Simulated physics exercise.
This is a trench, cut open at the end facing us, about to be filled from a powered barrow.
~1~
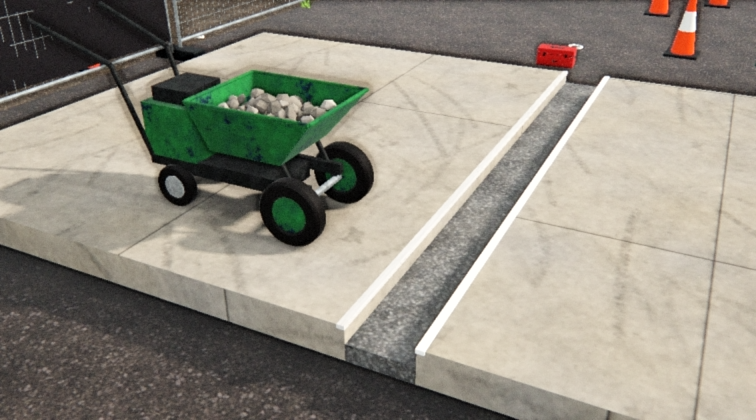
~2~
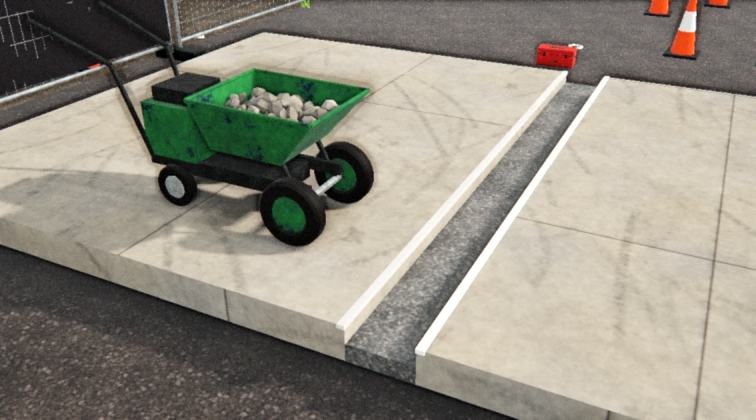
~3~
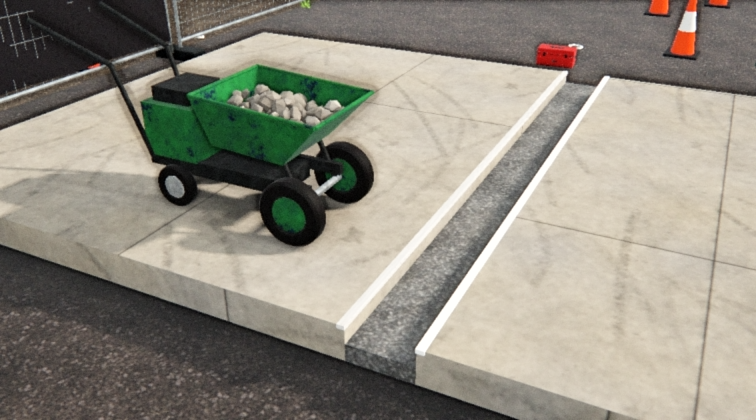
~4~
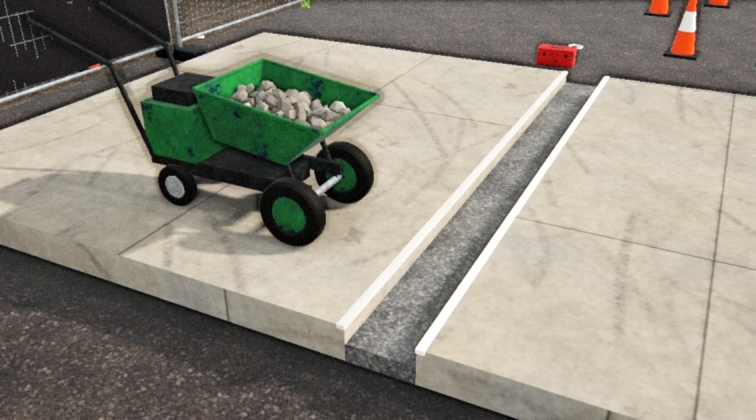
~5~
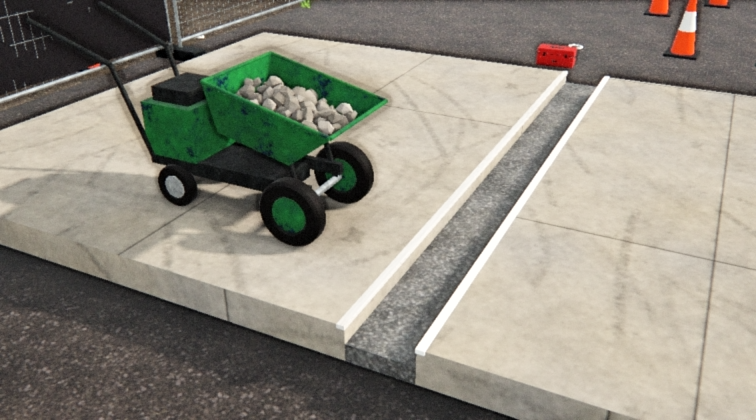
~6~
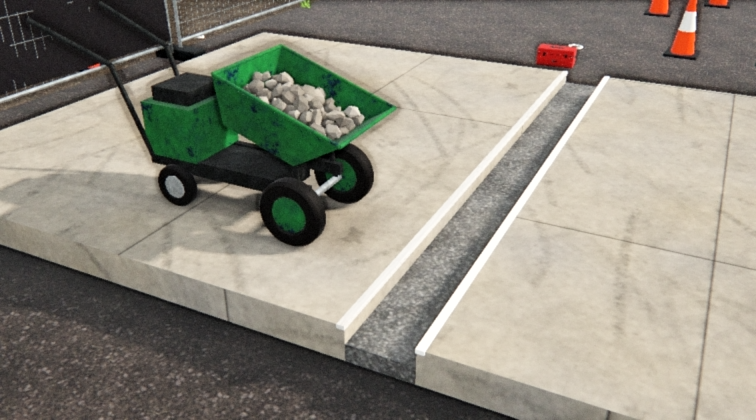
The footage shows a green wheeled barrow loaded with broken stones standing on pale paving, left of a narrow trench. Its skip starts level, then gradually tilts forward toward the right while the wheels stay still.
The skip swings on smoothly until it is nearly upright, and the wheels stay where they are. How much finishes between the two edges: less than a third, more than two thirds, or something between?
The trench ends with more than two thirds of it.
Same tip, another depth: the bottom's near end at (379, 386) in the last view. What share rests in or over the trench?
About 100 per cent.
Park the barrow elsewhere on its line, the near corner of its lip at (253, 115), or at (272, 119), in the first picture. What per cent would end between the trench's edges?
First some 20, then 50 per cent.
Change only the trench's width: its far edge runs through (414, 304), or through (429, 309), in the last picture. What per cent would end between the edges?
The first gives 70 %, the second 80 %.
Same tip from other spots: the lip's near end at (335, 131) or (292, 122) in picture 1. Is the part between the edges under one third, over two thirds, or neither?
The first try: Over two thirds. The second: More than two thirds.
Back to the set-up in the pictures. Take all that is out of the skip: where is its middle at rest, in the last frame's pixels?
Close to (441, 256).
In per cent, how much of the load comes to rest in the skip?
Near 5 %.
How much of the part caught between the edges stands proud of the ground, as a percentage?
Roughly 30 in a hundred.
Soon after the last picture, skip tipped steeply; all in the skip.
A little later, skip tipped right over; most in the skip; a small part in or heaped over the trench; a stray few falling.
Later still, skip tipped right over; a small part in the skip; a stray few short of the trench; most in or heaped over the trench; a stray few beyond it.
By the end, skip tipped right over; a stray few in the skip; a small part short of the trench; most in or heaped over the trench; a stray few beyond it.
